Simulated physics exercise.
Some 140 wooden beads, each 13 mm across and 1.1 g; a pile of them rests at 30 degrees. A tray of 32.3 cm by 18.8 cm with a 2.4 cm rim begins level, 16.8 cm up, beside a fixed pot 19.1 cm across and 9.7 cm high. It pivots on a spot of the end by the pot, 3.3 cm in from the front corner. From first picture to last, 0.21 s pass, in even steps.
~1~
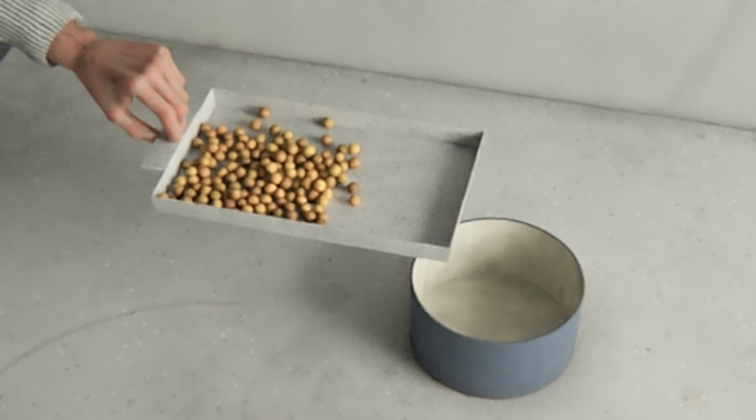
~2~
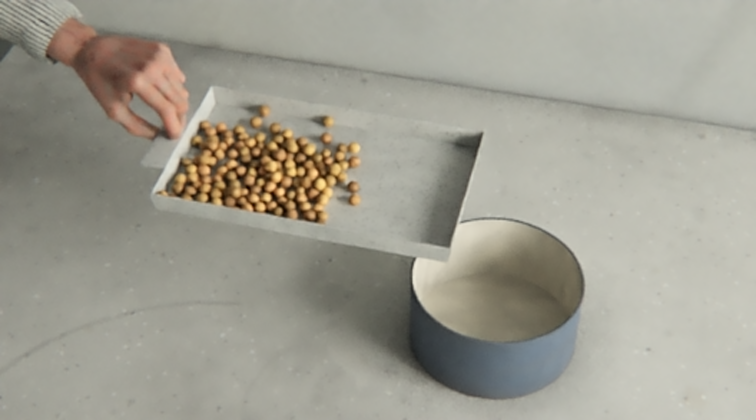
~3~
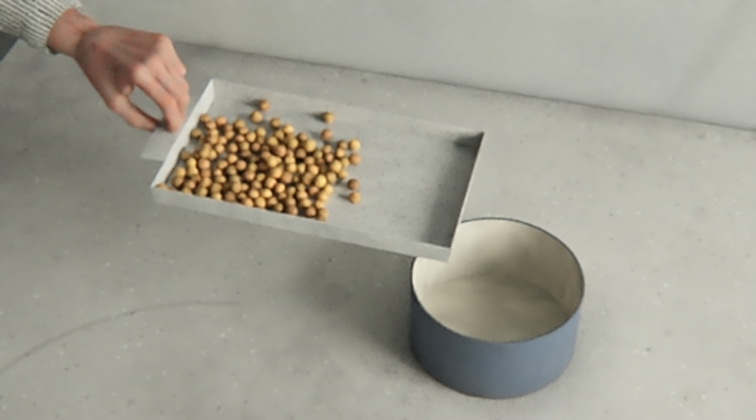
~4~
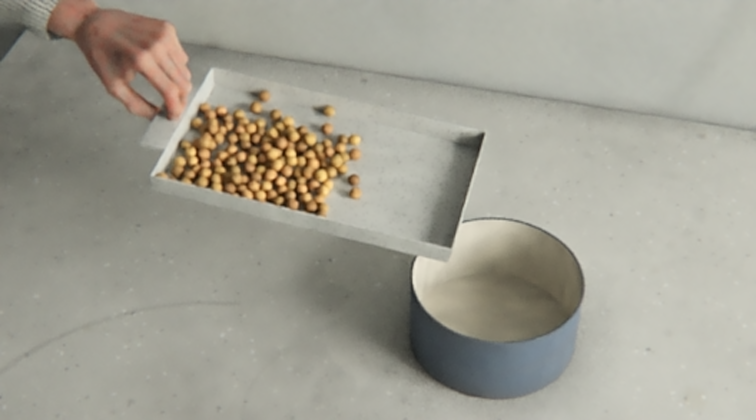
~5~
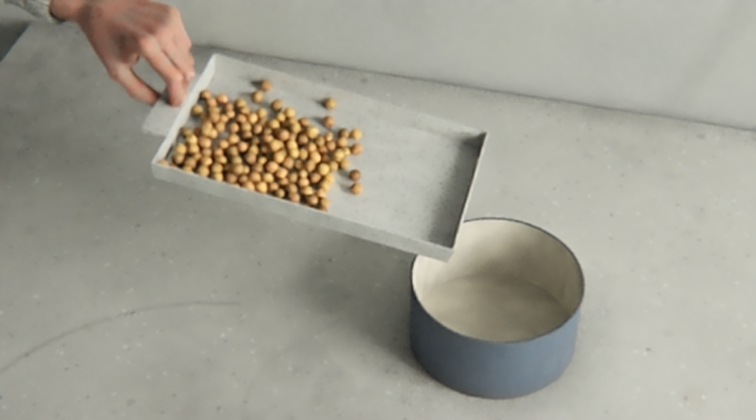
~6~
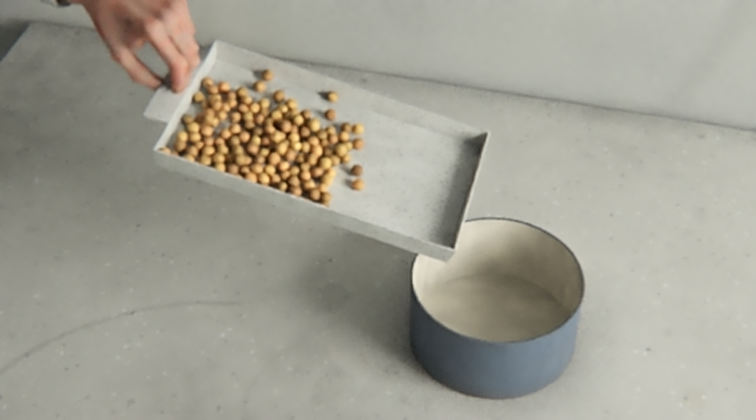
On a speckled grey concrete-like surface meeting a pale wall, the view looks down at an angle and stays still. A hand in a light knitted sleeve, at upper left, holds the end of a shallow pale grey tray with a pile of golden-brown wooden beads at its left, beside a blue pot with a cream interior at right. The hand slowly raises the tray's left end, slanting it toward the pot, while the beads keep their places on it.
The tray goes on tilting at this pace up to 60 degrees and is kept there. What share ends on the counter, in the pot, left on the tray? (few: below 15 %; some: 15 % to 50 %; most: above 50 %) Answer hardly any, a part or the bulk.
Counter hardly any, pot a part, tray the bulk.
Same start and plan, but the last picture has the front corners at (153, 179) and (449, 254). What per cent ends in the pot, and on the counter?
Pot 0, counter 5.
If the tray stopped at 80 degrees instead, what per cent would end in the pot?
It would be near 35 per cent.
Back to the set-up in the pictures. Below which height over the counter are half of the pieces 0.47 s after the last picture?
Roughly 20 cm.
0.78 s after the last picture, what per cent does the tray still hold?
About 65 per cent.
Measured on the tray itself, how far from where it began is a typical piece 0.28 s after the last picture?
Some 5 cm.
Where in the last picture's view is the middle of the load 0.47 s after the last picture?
At about (448, 186).
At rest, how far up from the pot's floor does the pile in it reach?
Roughly 2.0 cm.
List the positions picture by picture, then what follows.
The first frame shows tray tilt 0 degrees, front corners at (155, 194) and (448, 246); middle of the pieces at (263, 174); pot at (498, 277).
The second frame shows tray tilt 1 degrees, front corners at (154, 192) and (448, 246); middle of the pieces at (263, 173).
The third frame shows tray tilt 2 degrees, front corners at (154, 185) and (449, 246); middle of the pieces at (263, 168).
The fourth frame shows tray tilt 6 degrees, front corners at (154, 174) and (450, 247), lowest corner right front; middle of the pieces at (263, 160).
The fifth frame shows tray tilt 9 degrees, front corners at (156, 161) and (451, 247), lowest corner right front; middle of the pieces at (264, 151).
The sixth frame shows tray tilt 13 degrees, front corners at (158, 148) and (453, 248), lowest corner right front; middle of the pieces at (266, 142); pot at (498, 277).
Then, 0.28 s after the last picture, tilt 36 degrees; the tray holds 100 %, the pot 0 %.
Then, 0.47 s after the last picture, tilt 52 degrees; the tray holds 100 %, the pot 0 %.
Then, 0.78 s after the last picture, tilt 60 degrees; the tray holds 65 %, the pot 25 %.
In the end, counter 5 %, pot 30 %, tray 65 %.
